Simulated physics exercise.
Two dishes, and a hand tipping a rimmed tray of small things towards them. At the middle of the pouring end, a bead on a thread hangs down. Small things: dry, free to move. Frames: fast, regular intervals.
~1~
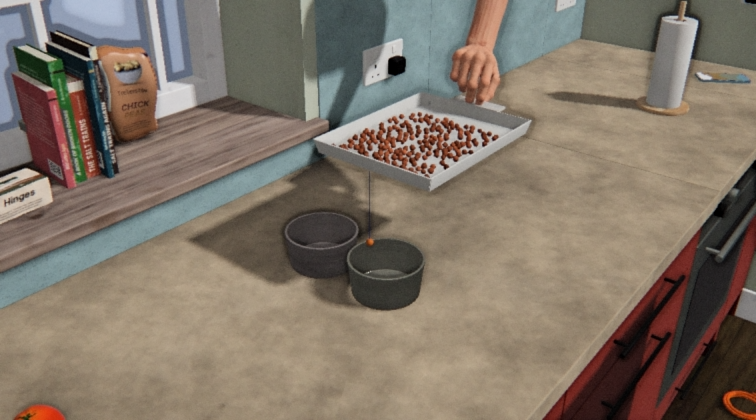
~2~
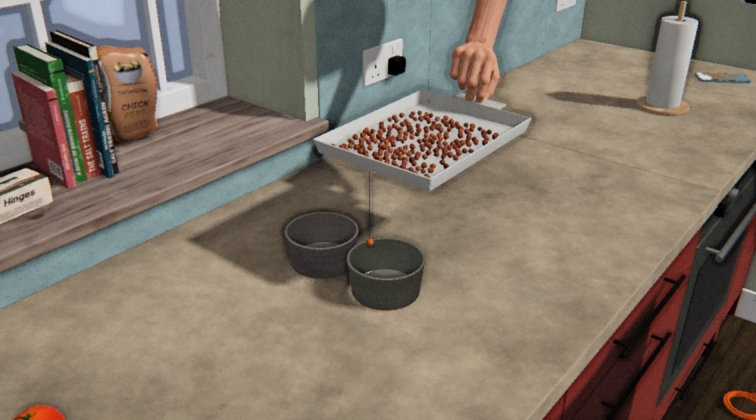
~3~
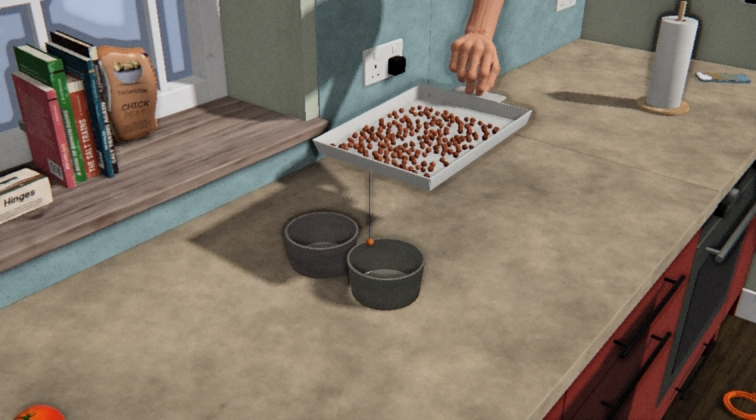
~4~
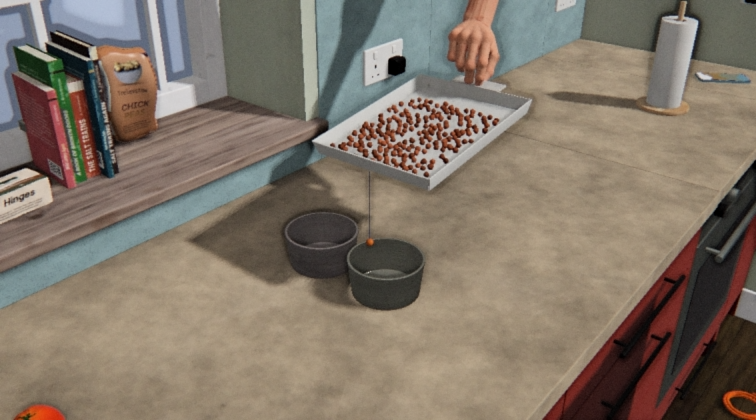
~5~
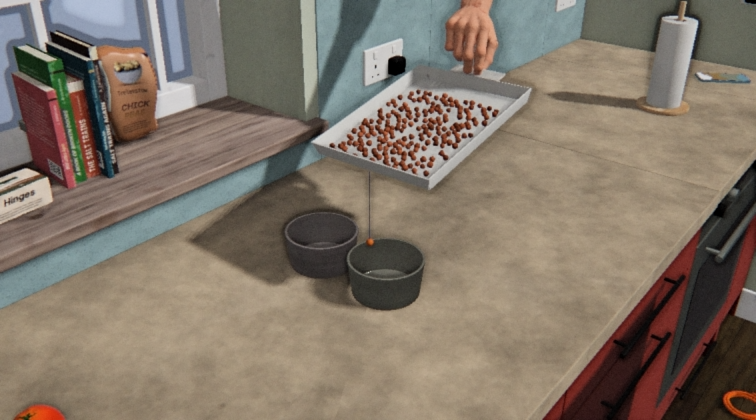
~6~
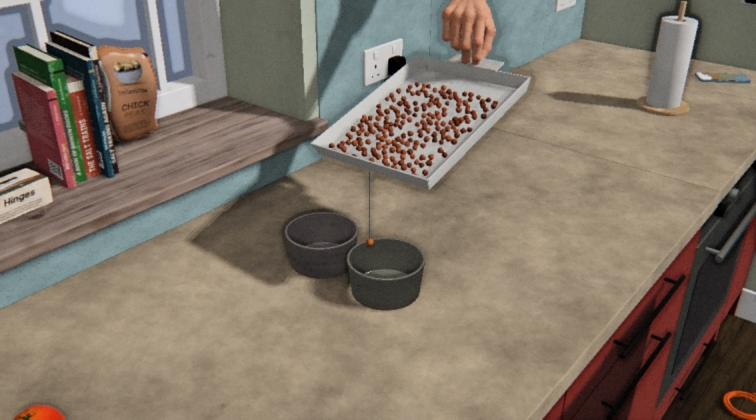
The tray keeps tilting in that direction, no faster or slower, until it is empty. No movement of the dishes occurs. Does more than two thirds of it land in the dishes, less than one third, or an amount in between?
The dishes end up with less than one third.
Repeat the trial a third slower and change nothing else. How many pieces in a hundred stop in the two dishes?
I'd expect near 20 per cent.
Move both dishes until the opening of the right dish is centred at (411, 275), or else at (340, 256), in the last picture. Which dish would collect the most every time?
Position 1 - the dish to the left; position 2 - the dish to the right.
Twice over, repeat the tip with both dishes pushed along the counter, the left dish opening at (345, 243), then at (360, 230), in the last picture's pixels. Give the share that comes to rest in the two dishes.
Around 30 % followed by around 0 %.
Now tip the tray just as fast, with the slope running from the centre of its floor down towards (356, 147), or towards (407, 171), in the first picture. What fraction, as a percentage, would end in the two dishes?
Case one near 90 %; case two near 20 %.
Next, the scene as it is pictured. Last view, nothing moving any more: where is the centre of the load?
Last view, resting centre - approx. (309, 296).
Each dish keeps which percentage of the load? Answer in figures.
Roughly: Left 20 %, right 10 %.
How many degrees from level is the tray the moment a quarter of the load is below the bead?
I'd put it at about 110 degrees.
Just after the last frame, tray tipped steeply; almost all on the tray; just a few in the air.
A moment on, tray tipped past a quarter turn; the larger part on the tray; just a few in the left dish; about a tenth outside both; about a tenth in the air.
Further on, tray tipped past a quarter turn; about a tenth in the right dish; roughly a quarter in the left dish; the larger part outside both.
When it is over, tray tipped past a quarter turn; about a tenth in the right dish; roughly a quarter in the left dish; the larger part outside both.
